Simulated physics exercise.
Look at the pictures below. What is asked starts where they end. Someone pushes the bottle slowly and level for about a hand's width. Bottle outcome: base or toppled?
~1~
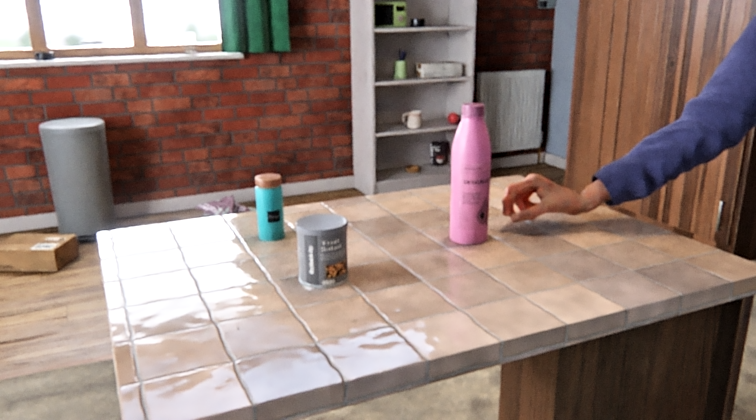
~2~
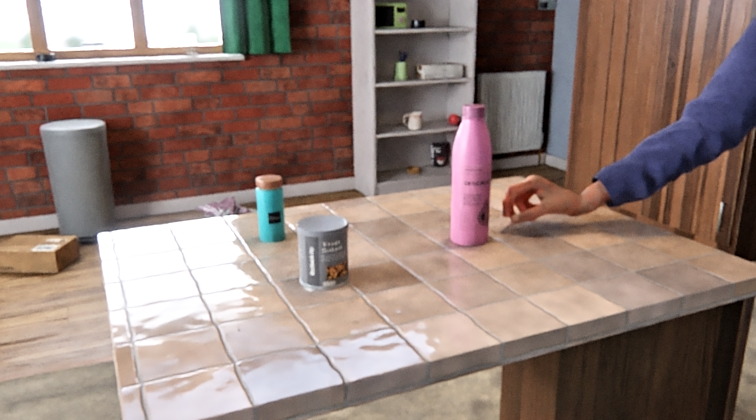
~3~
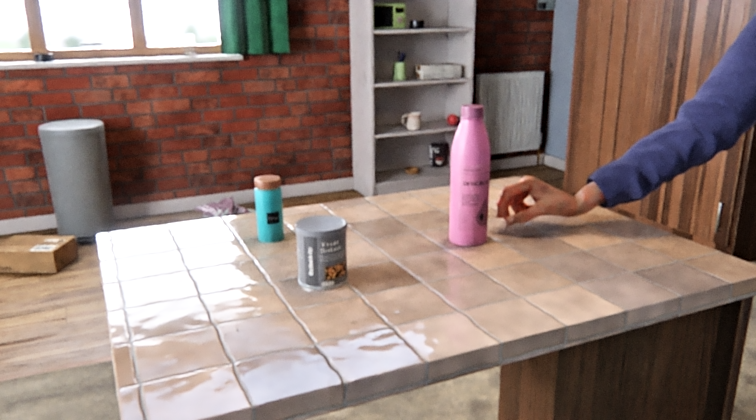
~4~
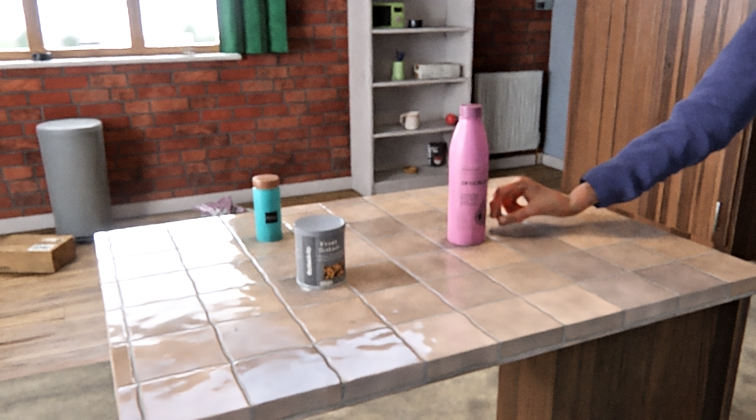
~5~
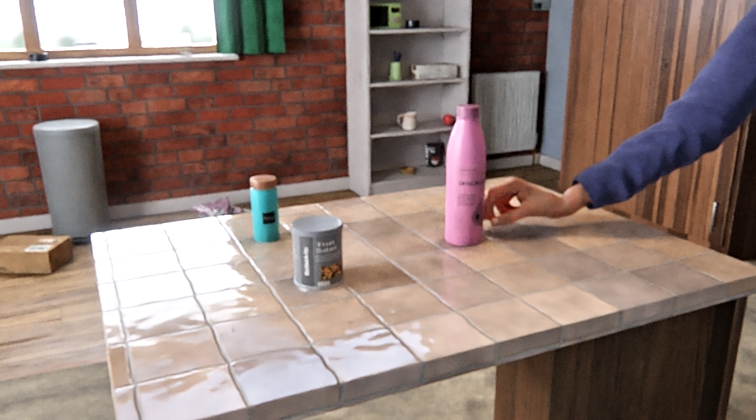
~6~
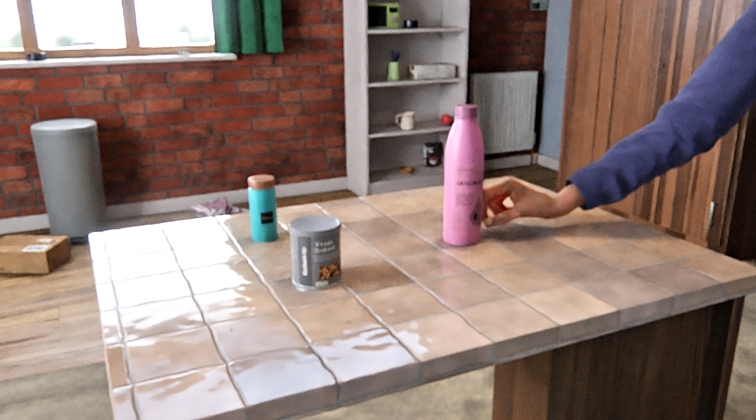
Well, it keeps its balance in the end.
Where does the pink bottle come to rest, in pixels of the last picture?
It winds up at roughly (401, 183).
Then, 0.30 s later than the last frame, pink bottle moved a little near (451, 177).
Then, 0.70 s later than the last frame, pink bottle moved about its own width near (430, 179).
Then, 1.10 s later than the last frame, pink bottle moved well along near (408, 182).
When it is over, moved from the start, pink bottle. End places, in pixels of the last picture, pink bottle near (401, 183).
